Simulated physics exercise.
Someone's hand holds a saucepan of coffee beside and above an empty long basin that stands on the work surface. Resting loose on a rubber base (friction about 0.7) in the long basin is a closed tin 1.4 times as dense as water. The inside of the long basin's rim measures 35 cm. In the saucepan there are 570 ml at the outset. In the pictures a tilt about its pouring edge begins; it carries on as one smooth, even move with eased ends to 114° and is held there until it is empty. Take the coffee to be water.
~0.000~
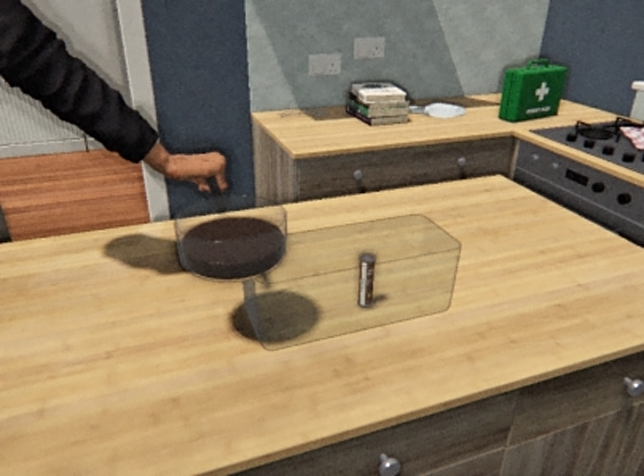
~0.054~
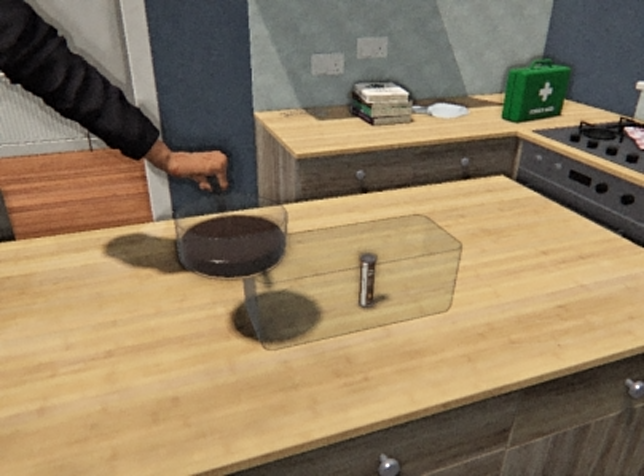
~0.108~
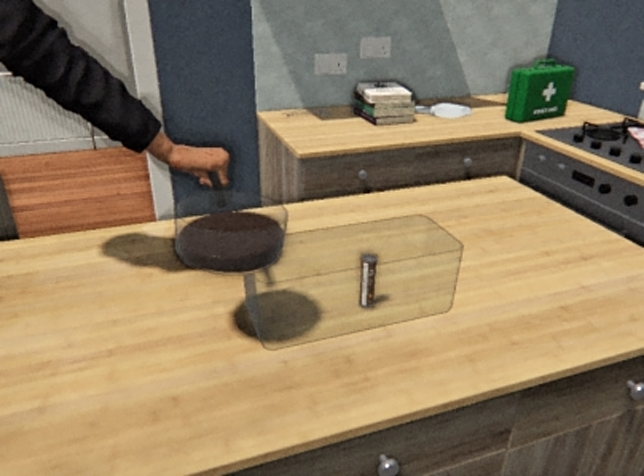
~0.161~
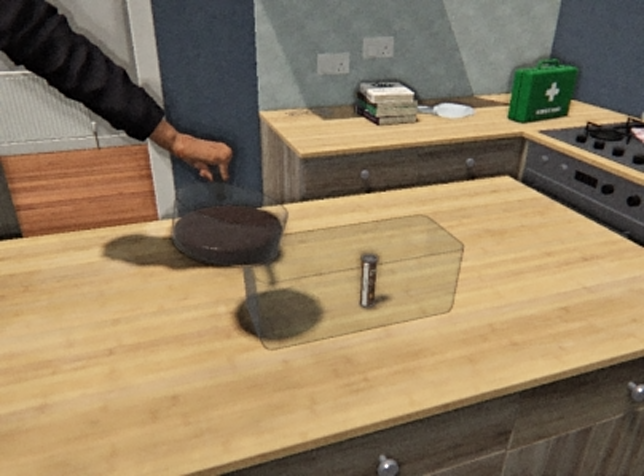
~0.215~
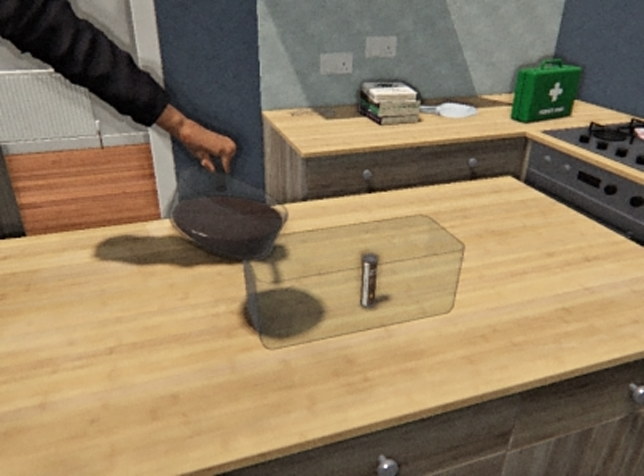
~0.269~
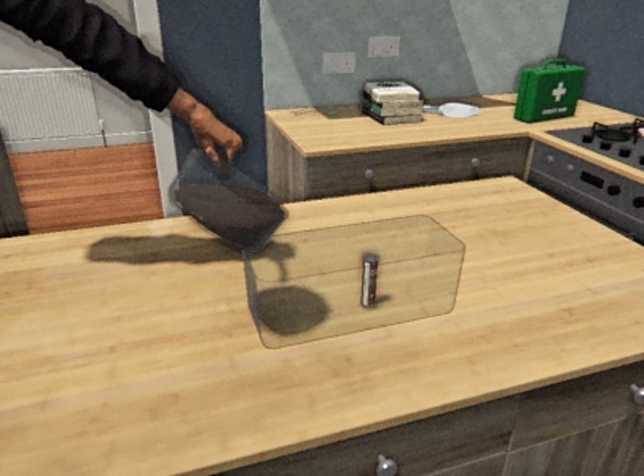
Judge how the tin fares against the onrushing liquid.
Looks like it will overturn.
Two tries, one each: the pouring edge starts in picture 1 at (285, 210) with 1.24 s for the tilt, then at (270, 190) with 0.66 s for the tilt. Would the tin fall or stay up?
Trial 1 - tin stays standing; trial 2 - tin tips.
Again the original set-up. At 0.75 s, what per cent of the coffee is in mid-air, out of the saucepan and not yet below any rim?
6 per cent, roughly.
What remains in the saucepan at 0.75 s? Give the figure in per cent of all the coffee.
What remains is about 1 percent of it all.
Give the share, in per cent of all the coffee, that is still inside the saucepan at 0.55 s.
24 %.
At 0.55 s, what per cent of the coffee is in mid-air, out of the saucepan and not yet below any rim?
Near 60 in a hundred.
After 0.55 s the tilt is 102° and 24 per cent is still to pour; the tin stands where it began.
After 0.75 s the tilt is 114° and 1 per cent is still to pour; the tin leans 7°.
After 0.96 s the tilt is 114° and 0 per cent is still to pour; the tin leans 36°.
After 1.19 s the tilt is 114° and 0 per cent is still to pour; the tin lies on its side.
In the end the tin lies on its side.
